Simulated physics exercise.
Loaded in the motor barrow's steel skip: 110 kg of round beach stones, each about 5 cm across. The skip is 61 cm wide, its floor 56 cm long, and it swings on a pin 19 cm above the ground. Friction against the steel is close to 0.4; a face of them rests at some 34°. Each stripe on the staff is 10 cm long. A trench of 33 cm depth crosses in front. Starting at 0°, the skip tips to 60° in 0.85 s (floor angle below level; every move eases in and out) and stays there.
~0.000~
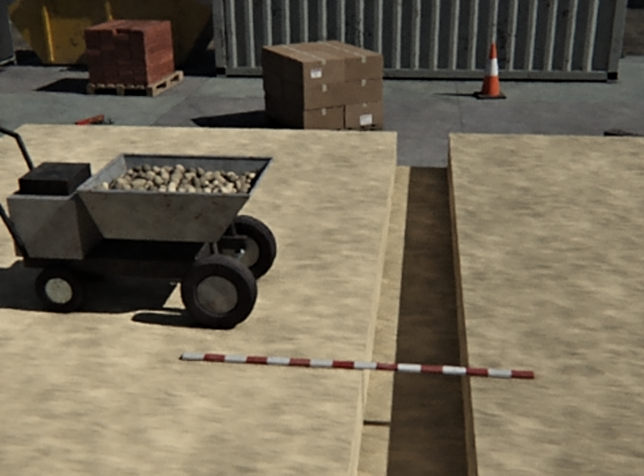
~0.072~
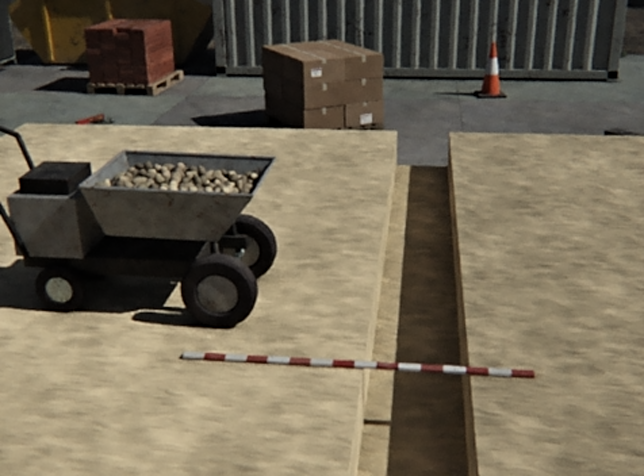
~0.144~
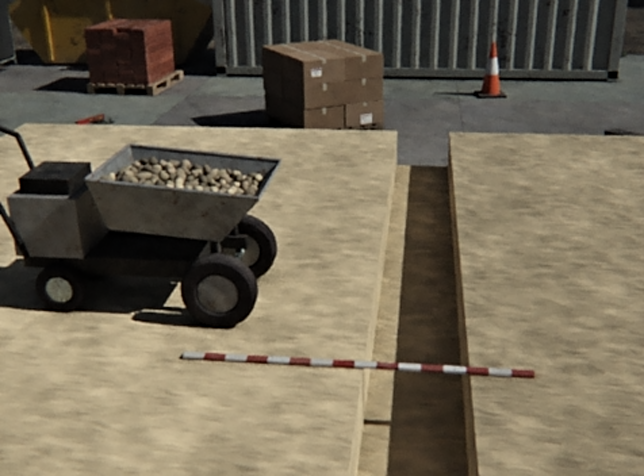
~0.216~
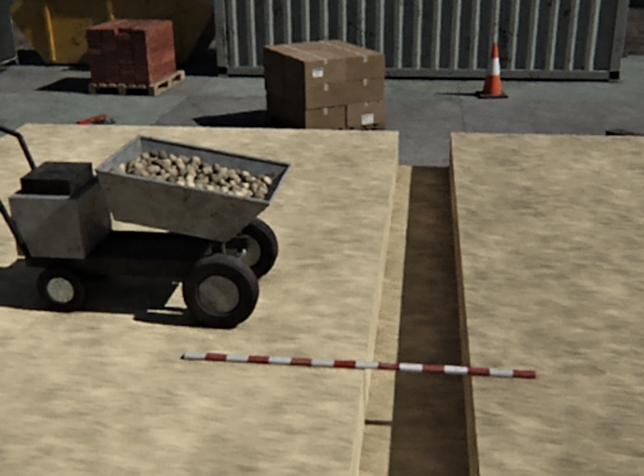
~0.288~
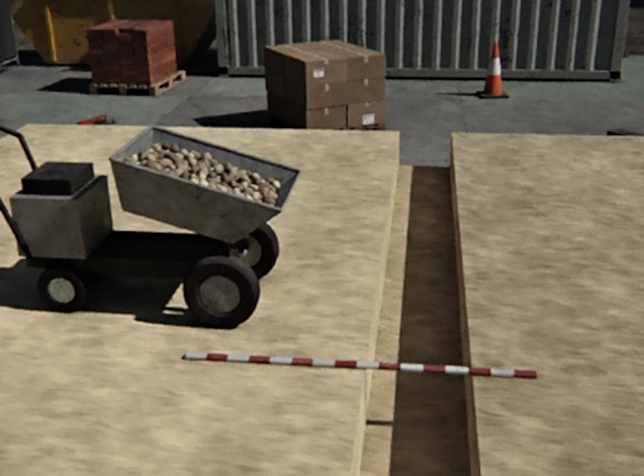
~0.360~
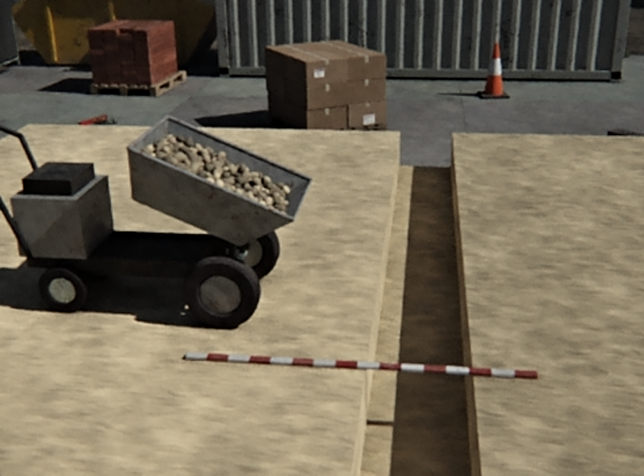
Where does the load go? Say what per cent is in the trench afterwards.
About 67 per cent.
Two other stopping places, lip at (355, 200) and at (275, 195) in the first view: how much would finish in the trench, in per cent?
First some 45, then 90 per cent.
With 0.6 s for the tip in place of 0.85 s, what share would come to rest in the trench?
Then about 70 per cent.
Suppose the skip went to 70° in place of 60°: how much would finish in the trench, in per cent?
Then about 85 per cent.
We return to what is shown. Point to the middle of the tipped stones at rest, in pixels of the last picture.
Around (409, 355).
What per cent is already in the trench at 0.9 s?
About 5 per cent by then.
After 0.6 s the floor is at 51°; 100 % in the skip; the foremost stones are at (317, 243).
After 0.9 s the floor is at 60°; 80 % in the skip, 14 % short of the trench, 6 % in the trench; the foremost stones are at (398, 305).
After 1.3 s the floor is at 60°; 40 % in the skip, 14 % short of the trench, 46 % in the trench; the foremost stones are at (461, 364).
After 3.2 s the floor is at 60°; 11 % in the skip, 22 % short of the trench, 67 % in the trench; the foremost stones are at (459, 330).
